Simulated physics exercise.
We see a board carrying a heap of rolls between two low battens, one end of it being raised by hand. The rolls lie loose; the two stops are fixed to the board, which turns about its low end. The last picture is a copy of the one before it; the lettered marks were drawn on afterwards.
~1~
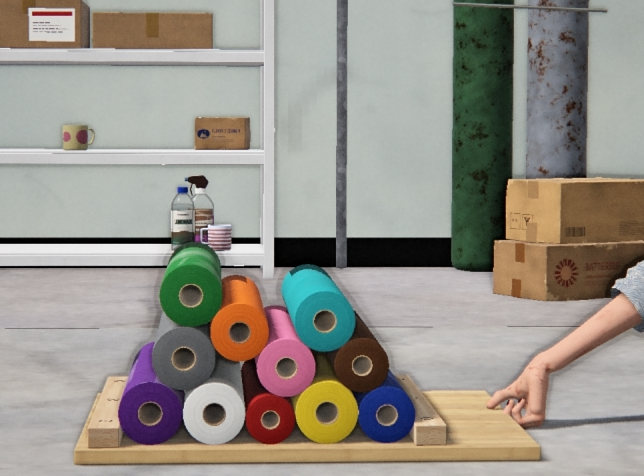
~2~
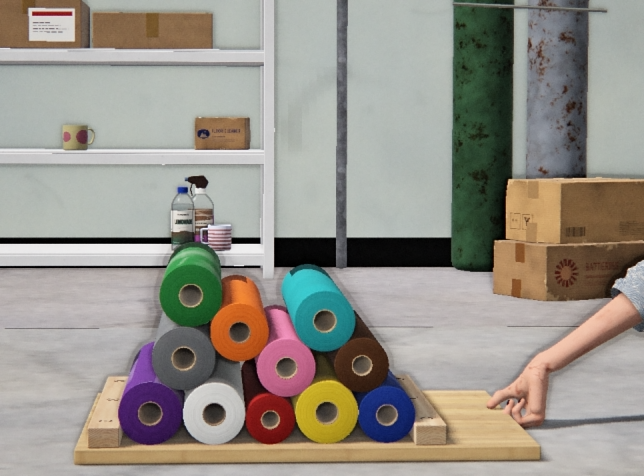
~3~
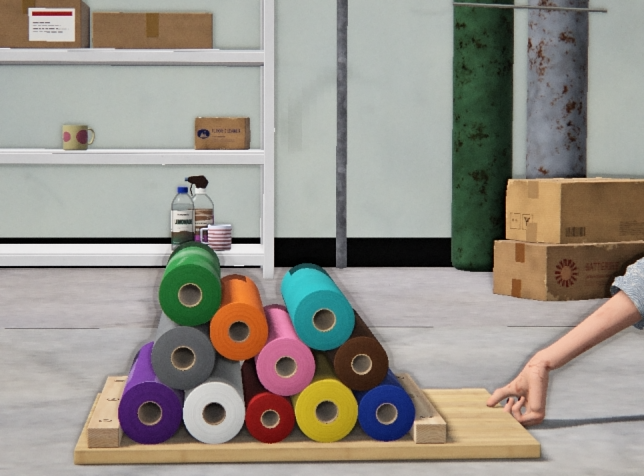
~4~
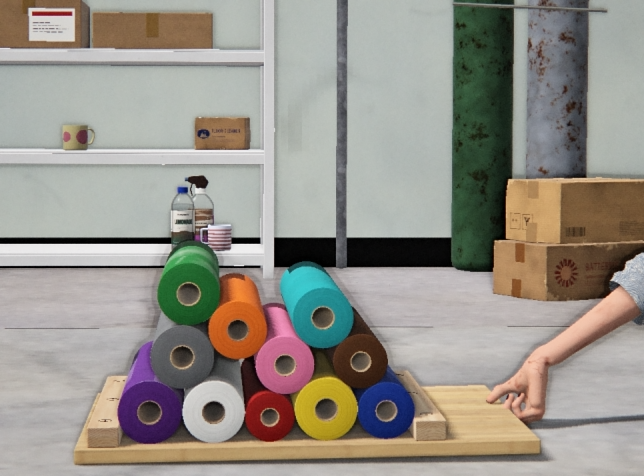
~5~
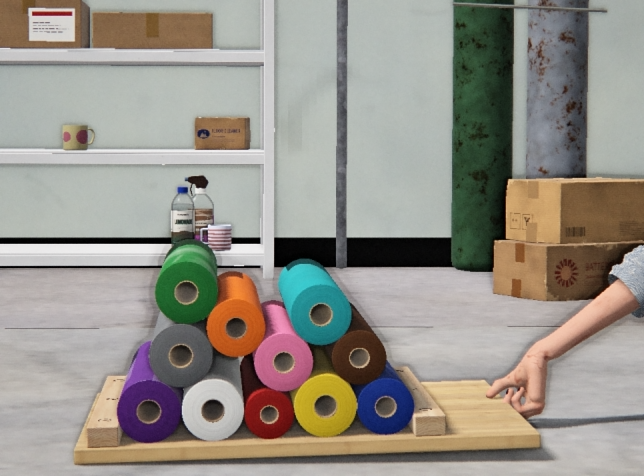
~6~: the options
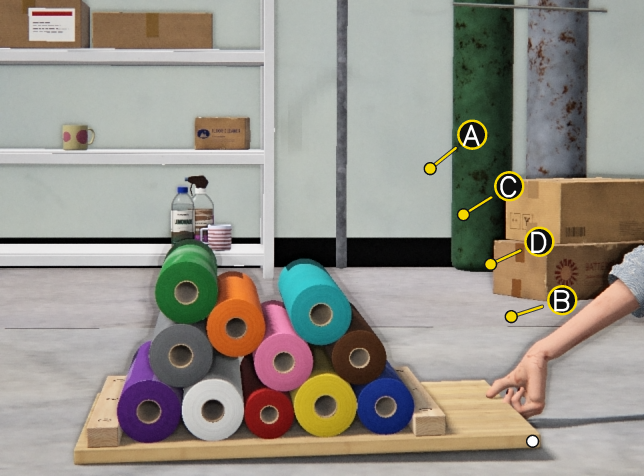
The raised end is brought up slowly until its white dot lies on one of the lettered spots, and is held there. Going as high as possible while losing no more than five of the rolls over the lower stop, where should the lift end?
At most to C.
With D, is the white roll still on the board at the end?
Yes.
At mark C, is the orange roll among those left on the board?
No, with C.
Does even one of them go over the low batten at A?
At A: Yes.
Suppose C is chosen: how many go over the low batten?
It comes to five.
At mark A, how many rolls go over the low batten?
It comes to six.
On the copy, A at (430, 169); B at (511, 317); C at (464, 215); D at (491, 264); the white dot at (532, 441).
On C. First, board at 18°.
Then, board at 32°.
Finally, board at 32°, five over the low batten.
By contrast, A six over the low batten; B one over the low batten (green); D five over the low batten.
